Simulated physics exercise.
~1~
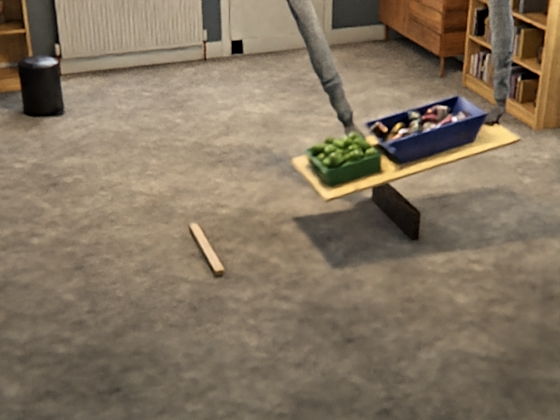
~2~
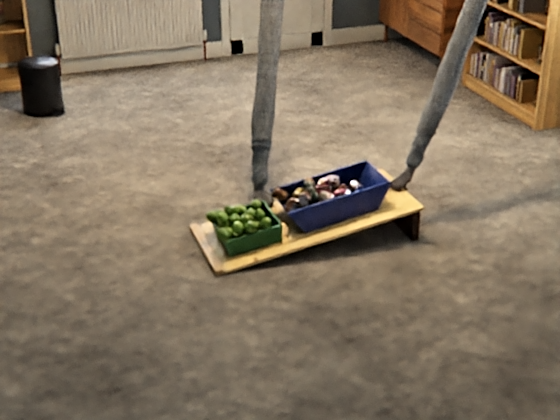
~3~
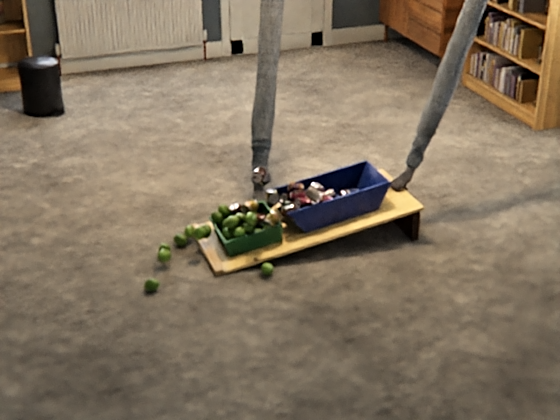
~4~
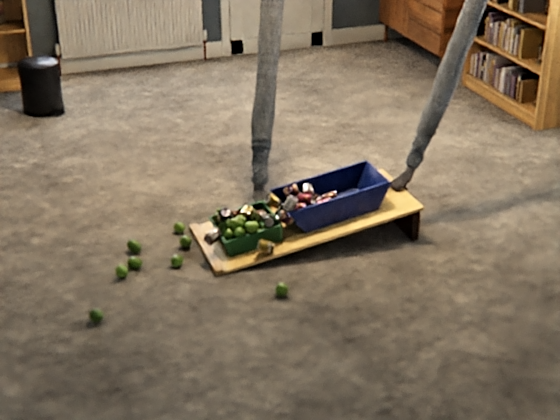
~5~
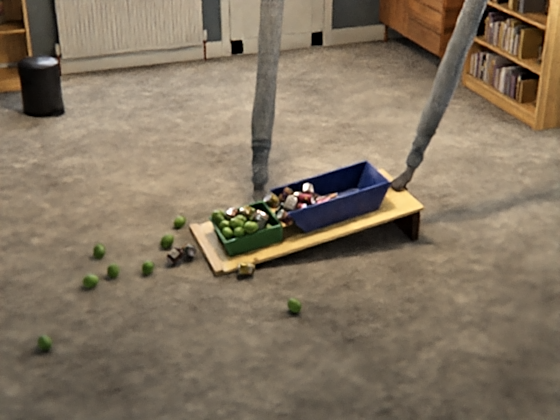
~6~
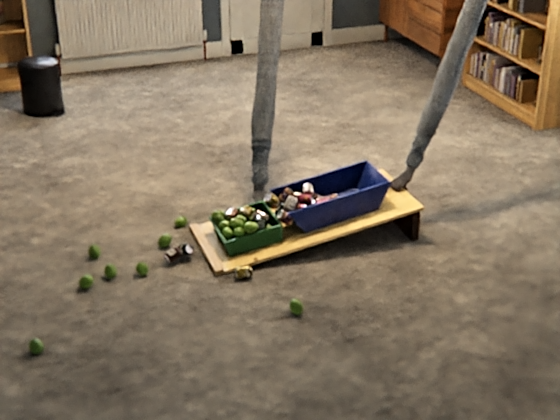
The clip opens with two grey arms holding a tilted wooden board above a carpeted floor, with a green box of small green fruit and a blue box of mini cans on it. The board swings down to the left and lands with its lower end at the wooden strip on the floor. The boxes stay put, but green pieces spill over the low end and cans slide toward the green box. Several green pieces roll left, while another rolls toward the viewer. Finally, green pieces lie scattered across the carpet, a few cans rest beside the board, and both boxes remain partly filled.
